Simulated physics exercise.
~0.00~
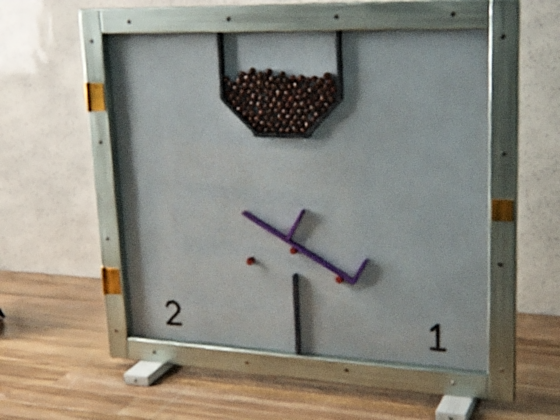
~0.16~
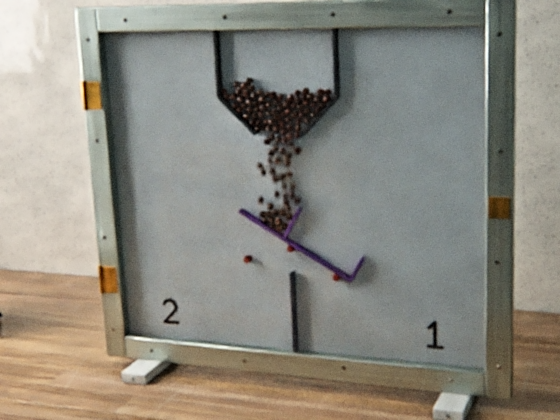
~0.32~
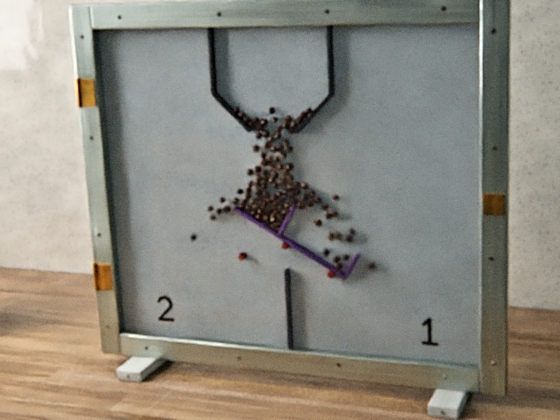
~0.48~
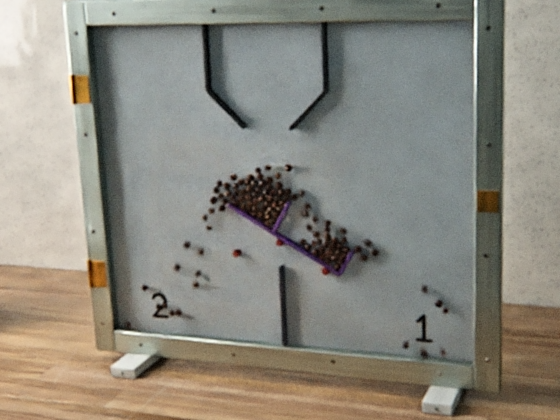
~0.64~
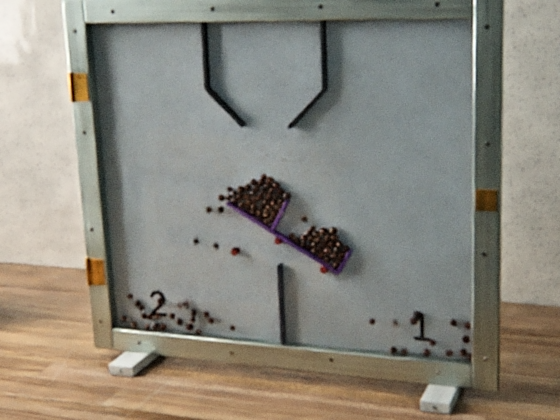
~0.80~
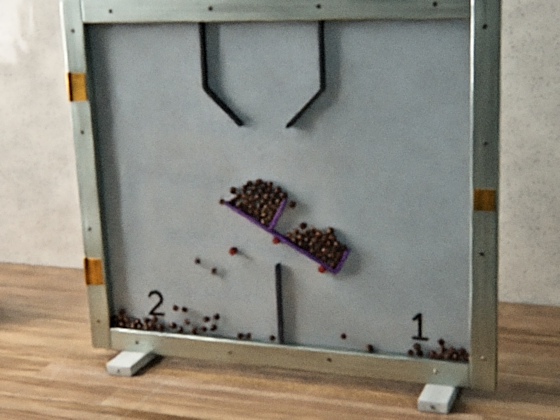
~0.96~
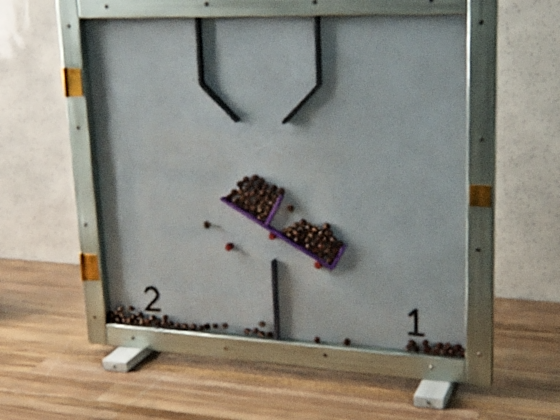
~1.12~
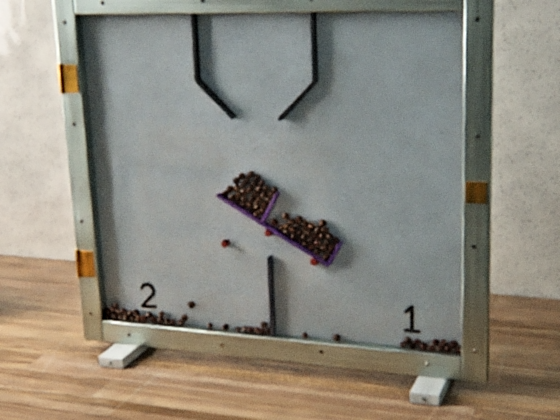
Dark wooden beads sit packed in a hopper at the top of a see-through, metal-framed case, above a purple tray tilted down to the right. They pour out in a narrow stream and land on the tray, piling up around its middle divider. As the hopper empties, beads spread along the tray, and some spill past both ends, more of them to the left. The stragglers drop and scatter along the floor on both sides of the central wall. At the end, most beads rest in two heaps on the still-tilted tray, with a smaller share in bin two and the fewest in bin one.
